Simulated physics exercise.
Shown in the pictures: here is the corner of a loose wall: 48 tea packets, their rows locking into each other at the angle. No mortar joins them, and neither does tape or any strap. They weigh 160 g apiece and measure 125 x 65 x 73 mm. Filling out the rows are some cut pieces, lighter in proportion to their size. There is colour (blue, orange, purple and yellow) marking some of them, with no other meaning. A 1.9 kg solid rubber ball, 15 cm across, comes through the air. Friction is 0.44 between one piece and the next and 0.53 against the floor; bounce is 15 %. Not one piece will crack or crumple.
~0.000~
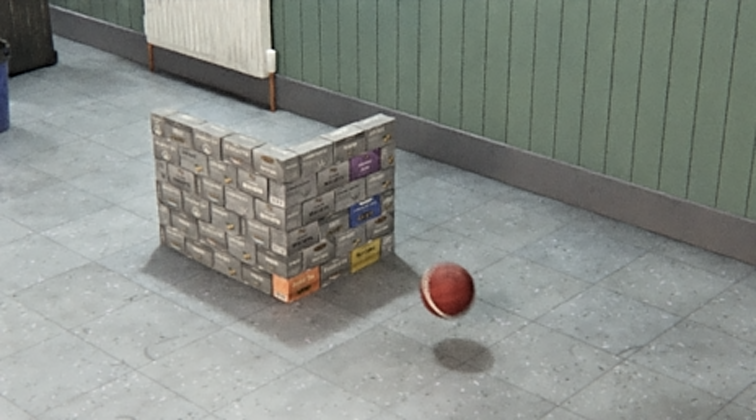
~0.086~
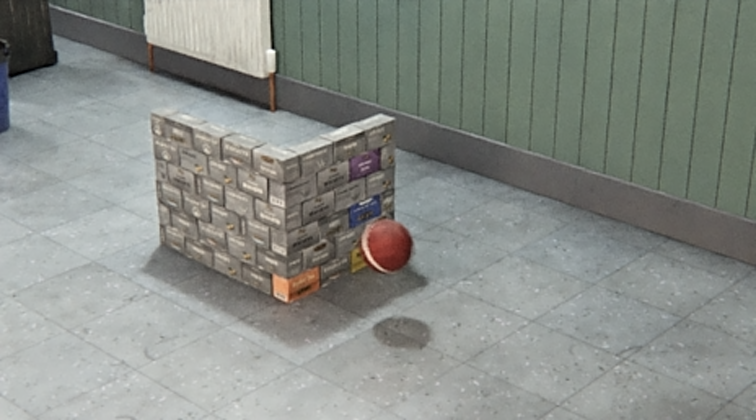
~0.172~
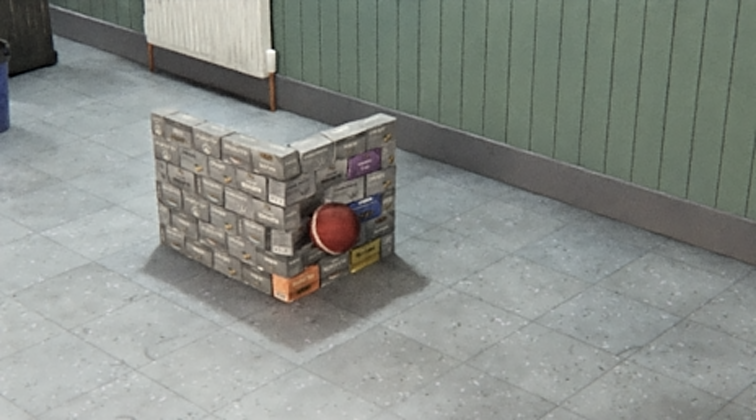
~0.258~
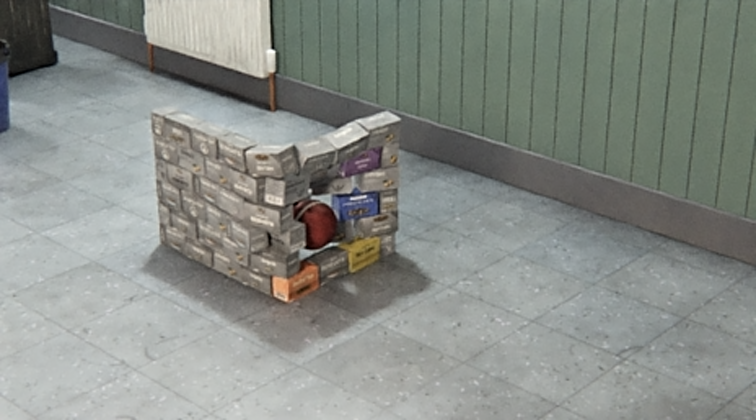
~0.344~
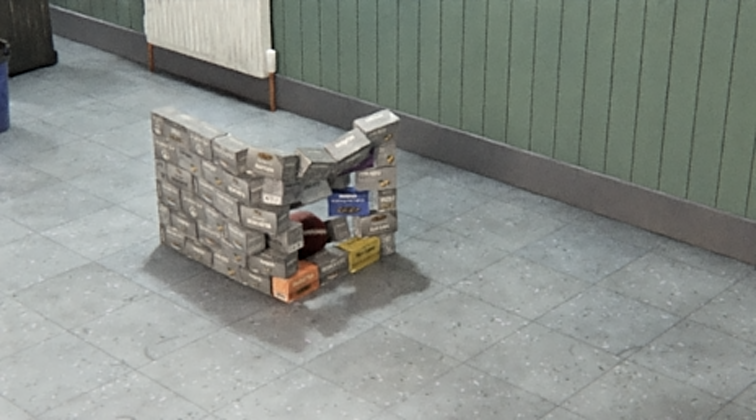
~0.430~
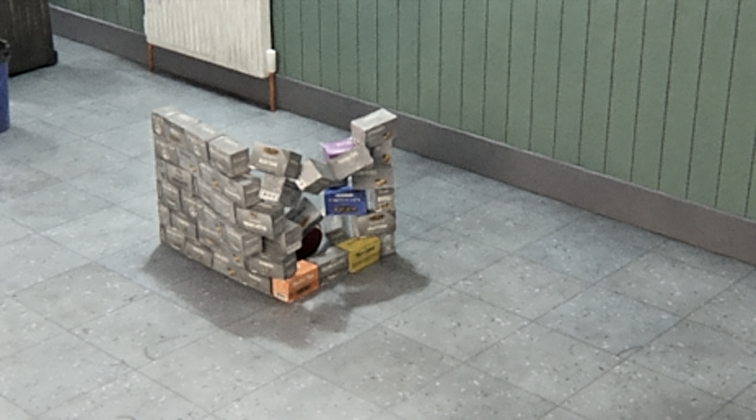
On a grey tiled floor near a green panelled wall, a red ball flew in from the right and smashed through a corner of stacked packets, knocking several loose and opening a ragged gap.
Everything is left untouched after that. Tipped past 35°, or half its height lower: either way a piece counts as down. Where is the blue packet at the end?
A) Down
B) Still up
The answer is A.
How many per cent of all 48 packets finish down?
About 65% of them.
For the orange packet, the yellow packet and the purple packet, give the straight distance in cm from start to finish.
Start to finish, close to orange 0, yellow 0, purple 52 centimetres.
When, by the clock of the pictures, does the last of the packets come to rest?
Near 2.0 s.
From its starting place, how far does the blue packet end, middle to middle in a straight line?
About 23 cm.
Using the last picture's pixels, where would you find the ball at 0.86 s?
It should be about (282, 204) in pixels.
After 0.86 s, ball still moving; 10 of the 48 packets down; blue packet 11° from how it stood; purple packet 11° from how it stood.
After 1.24 s, ball still moving; 33 of the 48 packets down; blue packet 56° from how it stood, 10 cm lower; purple packet 54° from how it stood, 15 cm lower.
In the end (2.2 s), ball rolling away; 32 of the 48 packets down; blue packet on its side; purple packet on its side; orange packet unmoved. From the last view, middles, blue packet near (305, 231), purple packet near (249, 219).
